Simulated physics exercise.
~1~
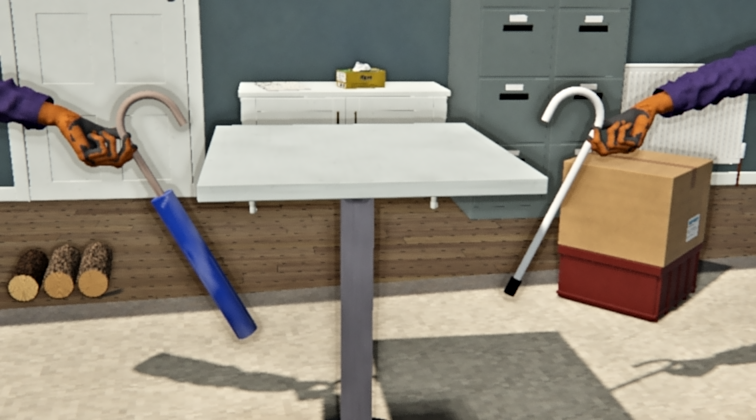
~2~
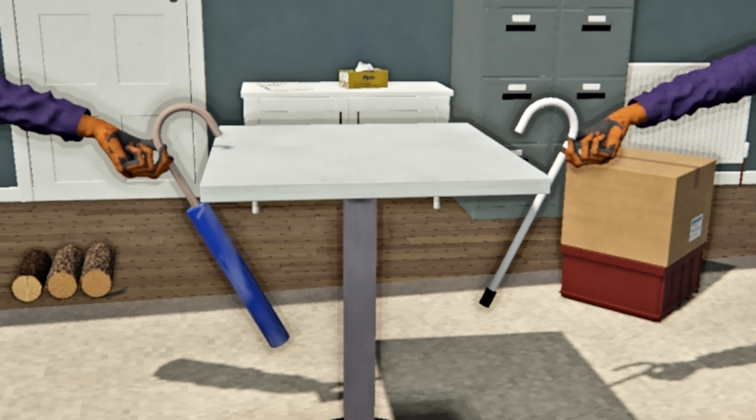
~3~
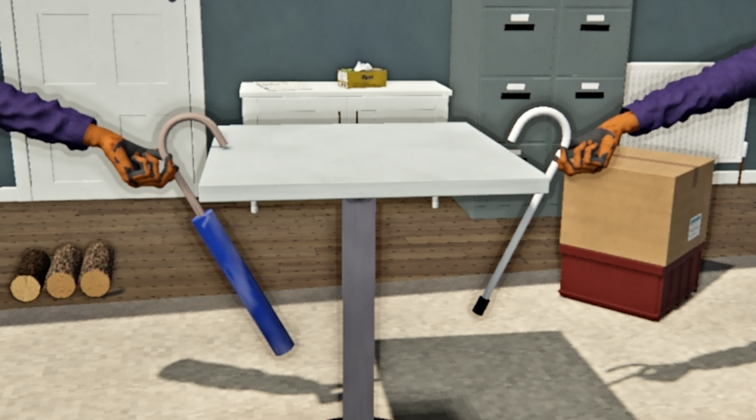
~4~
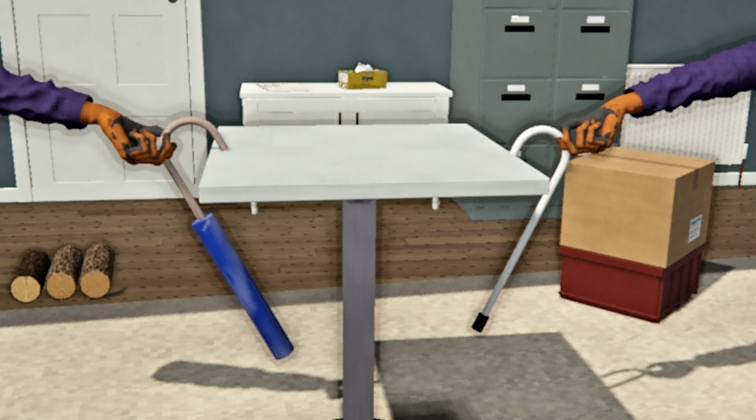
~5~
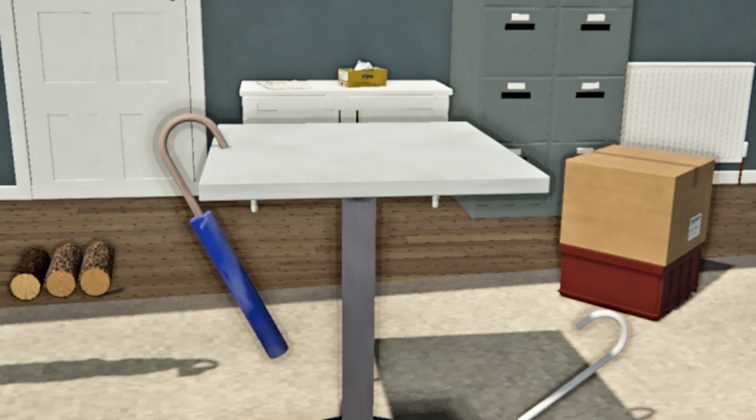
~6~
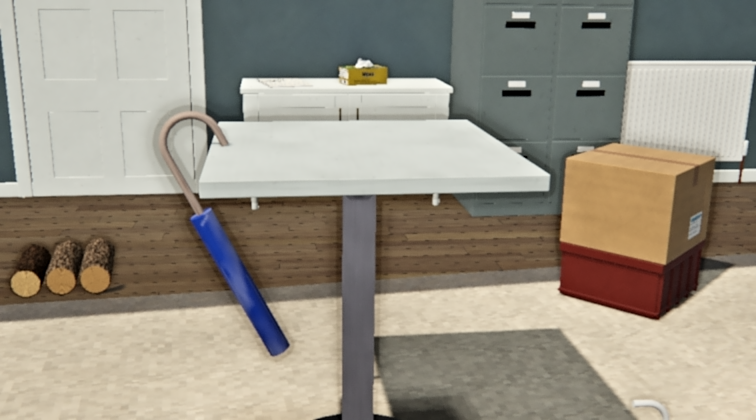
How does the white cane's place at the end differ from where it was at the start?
At the start the white cane was held up by a hand to the right of the table, but by the end it was down at the floor, farther to the right, with only its crook in view.
